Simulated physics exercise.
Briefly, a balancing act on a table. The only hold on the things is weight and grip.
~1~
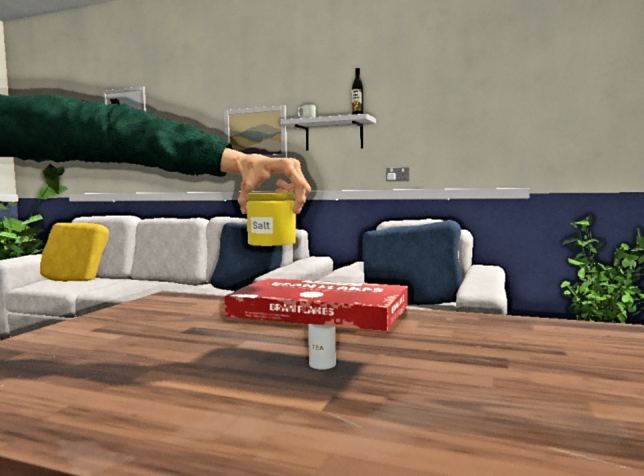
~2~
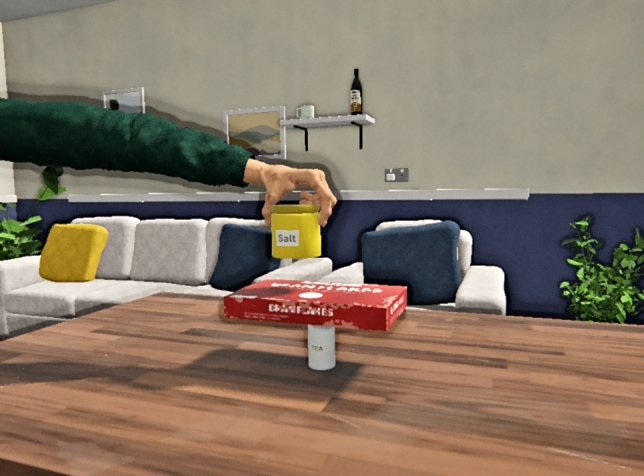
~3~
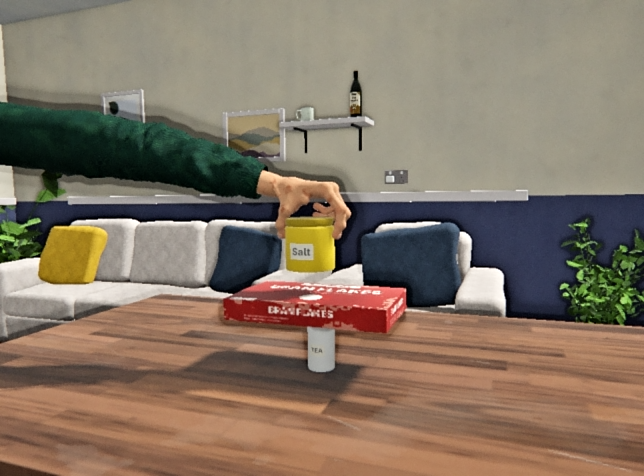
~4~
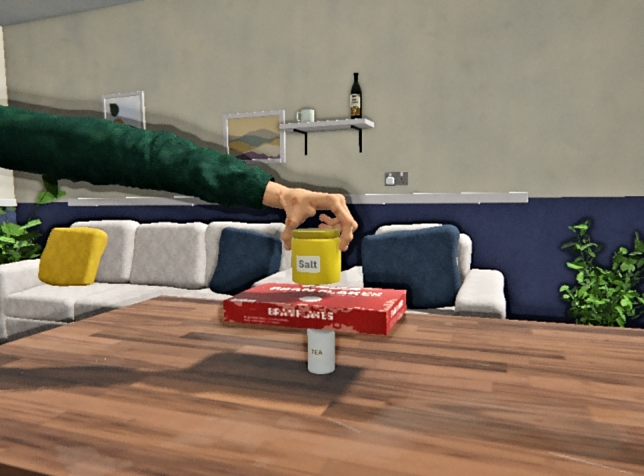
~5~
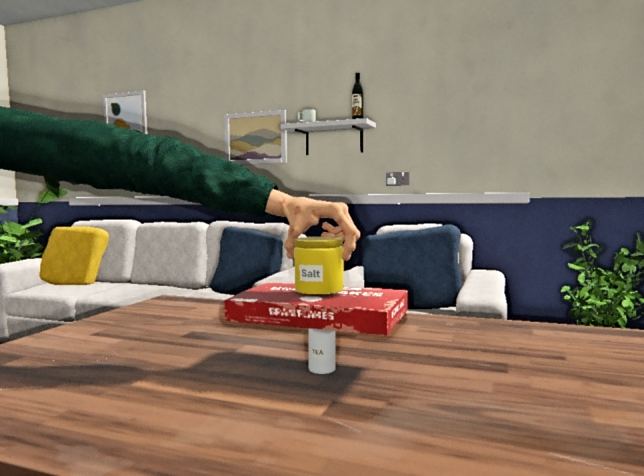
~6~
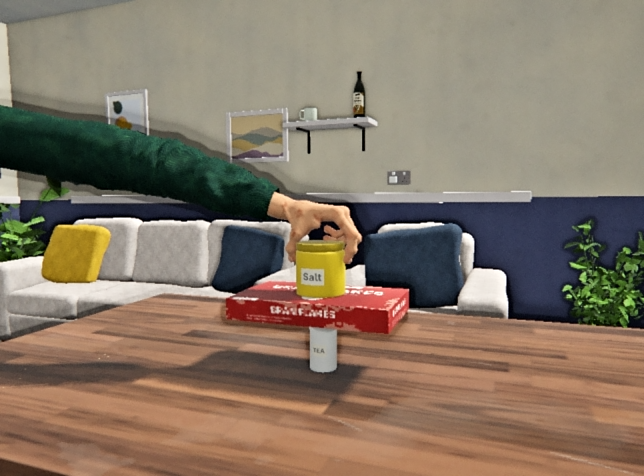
In the video, a hand in a green sleeve moves a yellow salt jar rightward and down over a red packet balanced on a small white container on a wooden table, then sets it on the packet, still holding it.
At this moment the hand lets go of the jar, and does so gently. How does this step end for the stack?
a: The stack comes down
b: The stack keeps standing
The stack keeps standing.
Then, 0.30 s later than the last frame, all is still.
Then, 0.70 s later than the last frame, yellow jar resting near (321, 268).
When it is over, all 3 as before. End places, in pixels of the last picture, yellow jar near (321, 268). The stack holds.
